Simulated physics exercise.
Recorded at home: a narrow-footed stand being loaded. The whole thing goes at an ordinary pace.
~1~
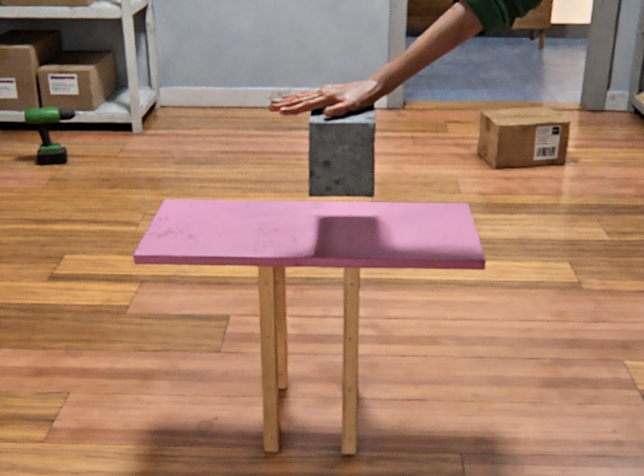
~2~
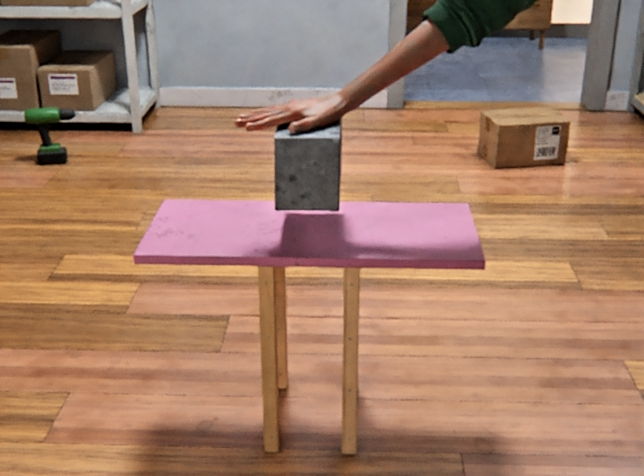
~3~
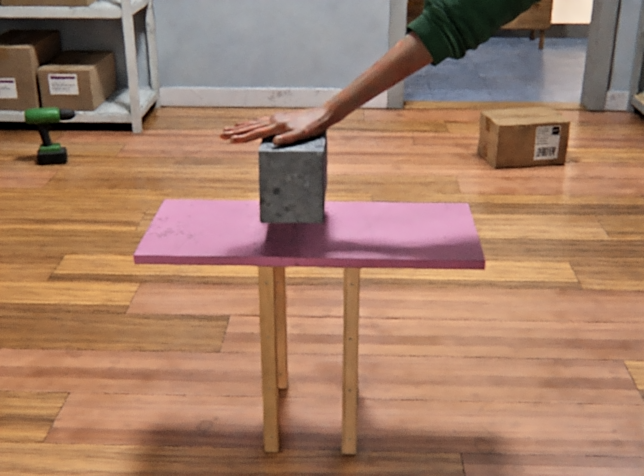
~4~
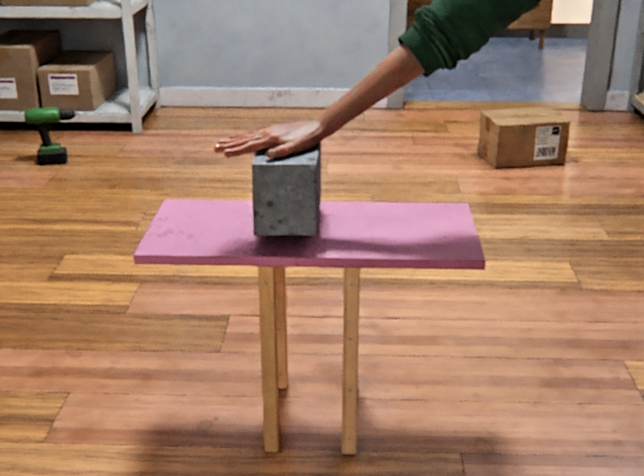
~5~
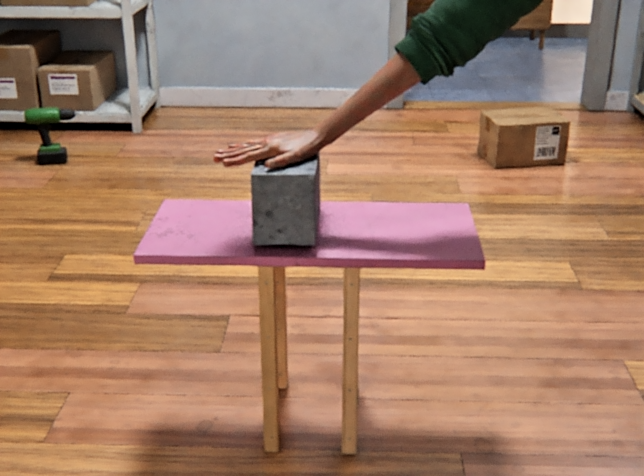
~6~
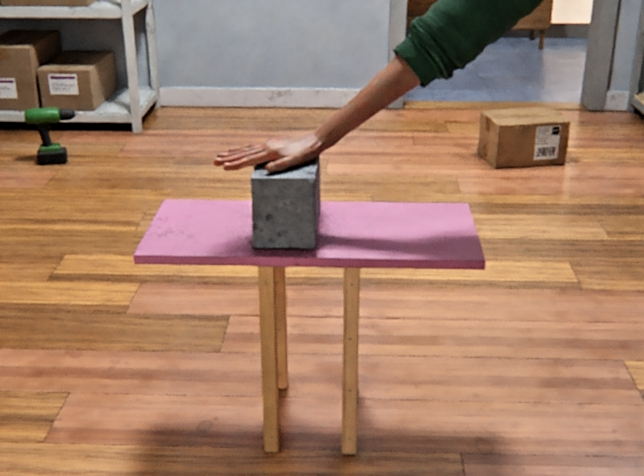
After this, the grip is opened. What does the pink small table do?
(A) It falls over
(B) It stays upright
B, it stays upright.
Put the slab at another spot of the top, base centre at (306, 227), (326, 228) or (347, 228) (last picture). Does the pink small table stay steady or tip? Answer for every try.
Upright; Upright; Upright.
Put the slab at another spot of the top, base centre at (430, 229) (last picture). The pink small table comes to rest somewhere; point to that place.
It comes to a stop at (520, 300).
Then, 0.40 s after the last picture, pink small table at rest near (312, 232).
At rest, the pink small table holds firm, near (312, 232).
